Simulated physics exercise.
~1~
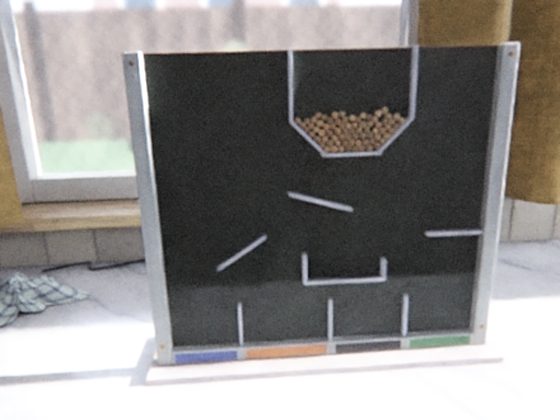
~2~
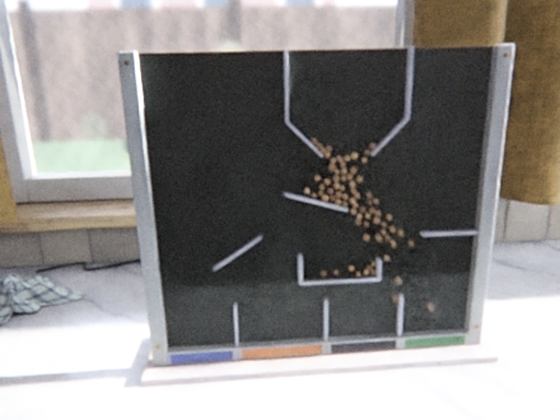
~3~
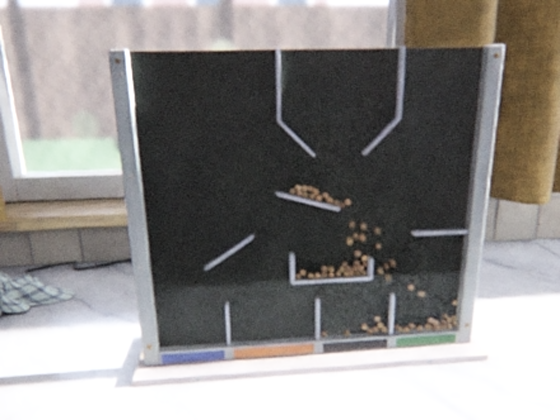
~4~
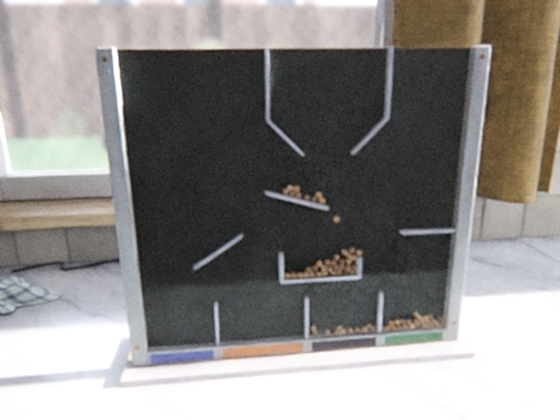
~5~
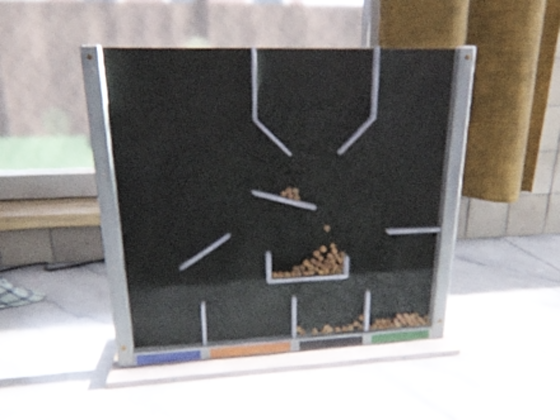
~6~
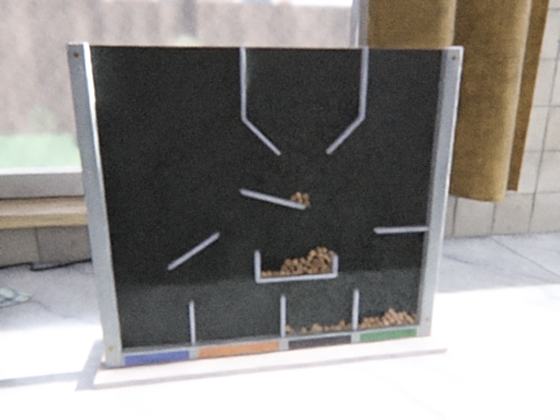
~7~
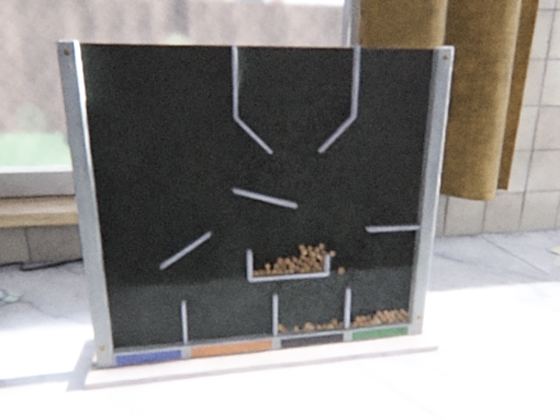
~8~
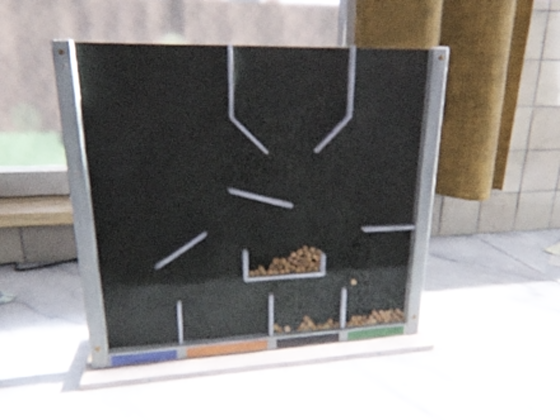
On a pale countertop by a window, chickpeas poured from a hopper in a dark upright case, slid rightward down a tilted ledge and heaped in a small tray, while others spilled into the black and green bins, leaving blue and orange empty.
